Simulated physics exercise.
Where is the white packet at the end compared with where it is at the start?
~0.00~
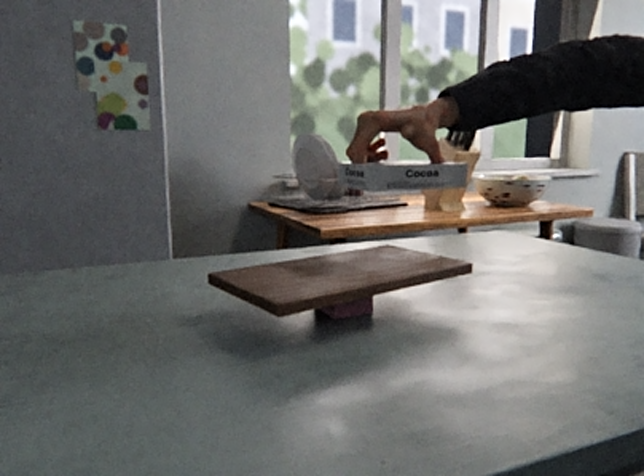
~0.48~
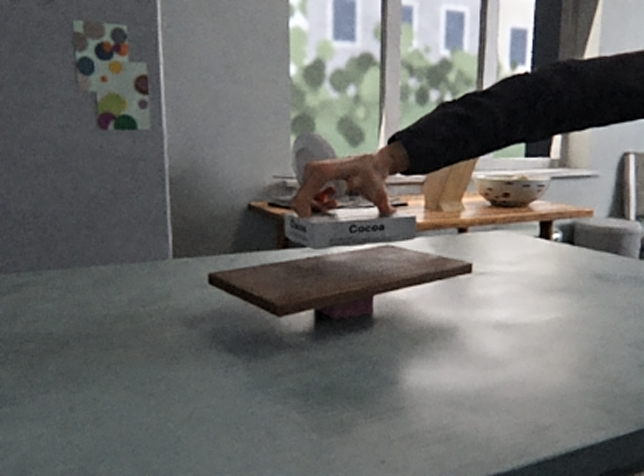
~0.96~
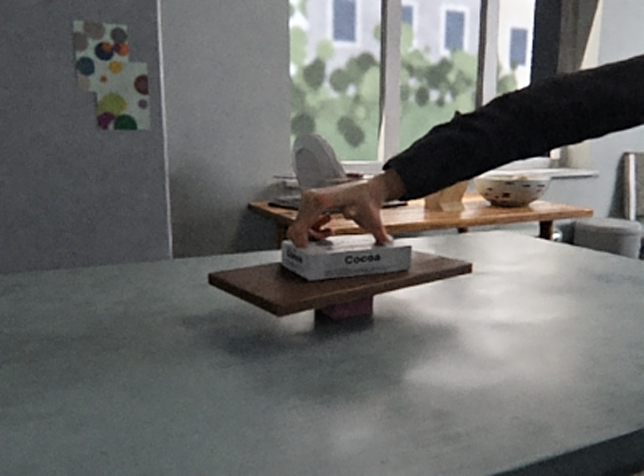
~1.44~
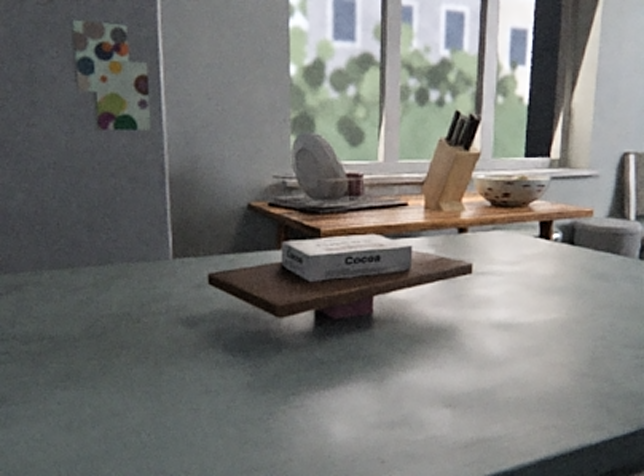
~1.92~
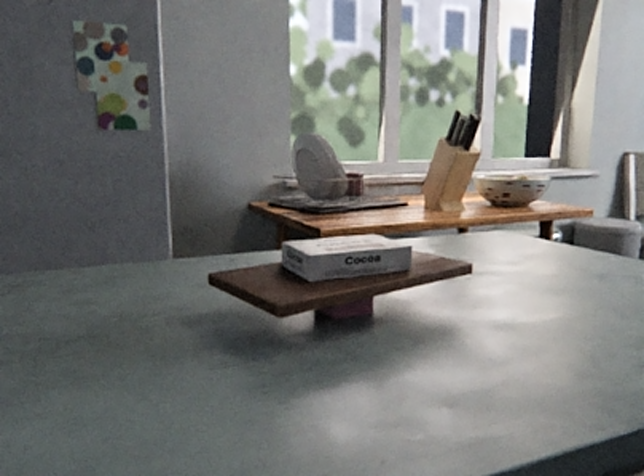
At the start a hand holds the white packet in the air above the brown board. By the end it is lower and a little further left, resting on top of the board with no hand on it.
